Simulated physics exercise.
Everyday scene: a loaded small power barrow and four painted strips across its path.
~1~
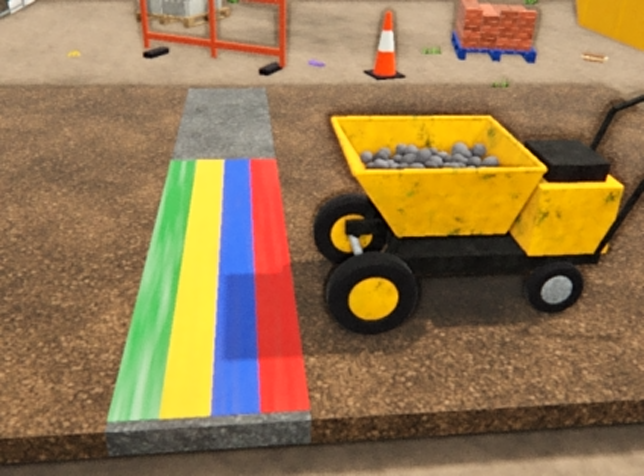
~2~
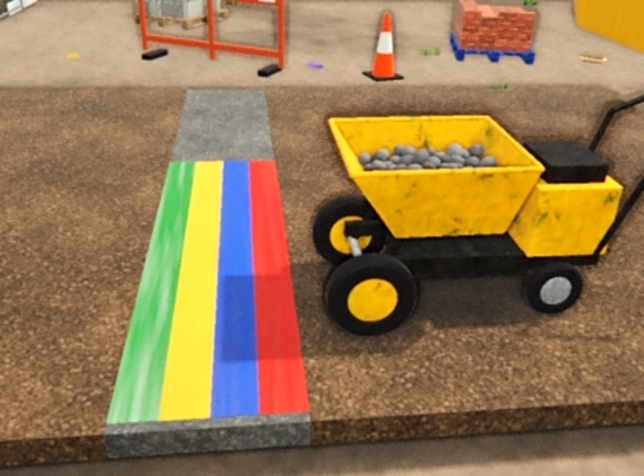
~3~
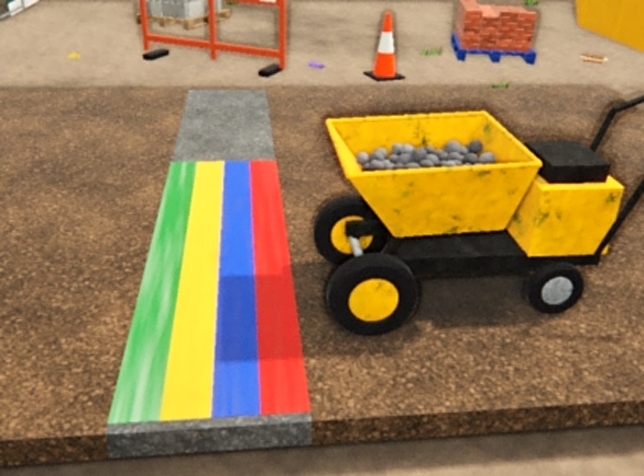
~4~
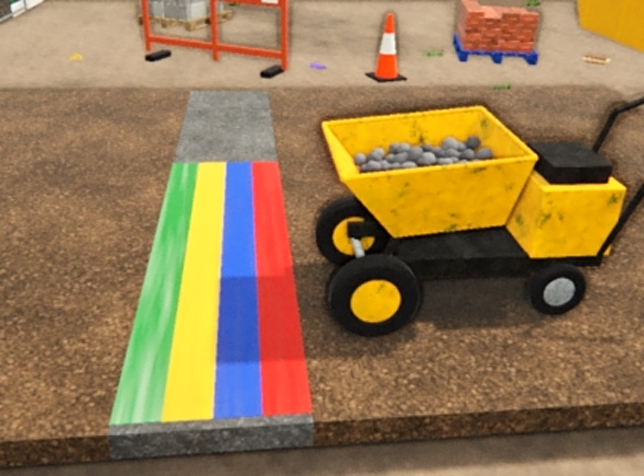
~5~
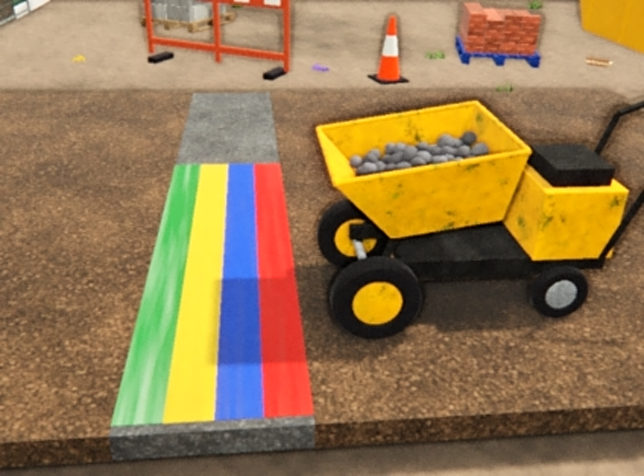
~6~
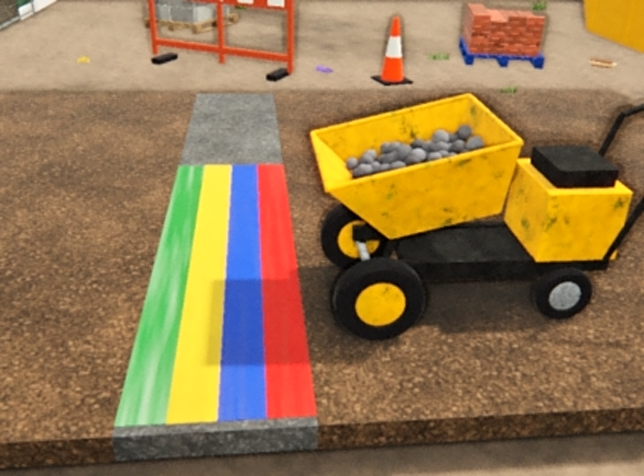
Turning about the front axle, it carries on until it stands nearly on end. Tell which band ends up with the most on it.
The most ends up on yellow.
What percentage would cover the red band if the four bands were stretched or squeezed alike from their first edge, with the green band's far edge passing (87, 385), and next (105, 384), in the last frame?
Near 10 in a hundred and near 10 in a hundred.
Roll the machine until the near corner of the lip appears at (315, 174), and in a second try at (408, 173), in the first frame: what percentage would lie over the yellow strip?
First try: Some 40 %; second try: 20 %.
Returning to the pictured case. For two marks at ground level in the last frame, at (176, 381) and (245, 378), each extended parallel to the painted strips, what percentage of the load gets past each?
Some 30 and some 90 per cent, respectively.
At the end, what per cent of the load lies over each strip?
Estimated shares: Red strip 5 %, blue strip 25 %, yellow strip 40 %, green strip 25 %.
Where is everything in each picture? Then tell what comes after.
In the first frame, lip of the skip (356, 173), level; top of the load (431, 169), round cobbles; red strip (281, 365); blue strip (236, 367); yellow strip (189, 370); green strip (143, 372).
In the second frame, lip of the skip (353, 175), level; top of the load (429, 169).
In the third frame, lip of the skip (349, 176), tipped barely; top of the load (444, 170).
In the fourth frame, lip of the skip (344, 179), tipped barely; top of the load (453, 165).
In the fifth frame, lip of the skip (336, 184), tipped a little; top of the load (438, 165).
In the sixth frame, lip of the skip (328, 190), tipped a little; top of the load (443, 158); red strip (288, 371); blue strip (243, 373); yellow strip (196, 375); green strip (150, 377).
Just after the last frame, skip tipped well over; every one in the skip.
A moment on, skip tipped steeply; almost all in the skip; just a few over the blue strip; just a few over the yellow strip; just a few falling.
Further on, skip tipped right over; roughly a quarter in the skip; about a tenth over the blue strip; roughly a third over the yellow strip; roughly a quarter over the green strip; just a few off the paint.
When it is over, skip tipped right over; about a tenth over the red strip; roughly a quarter over the blue strip; roughly a third over the yellow strip; roughly a quarter over the green strip; about a tenth off the paint.
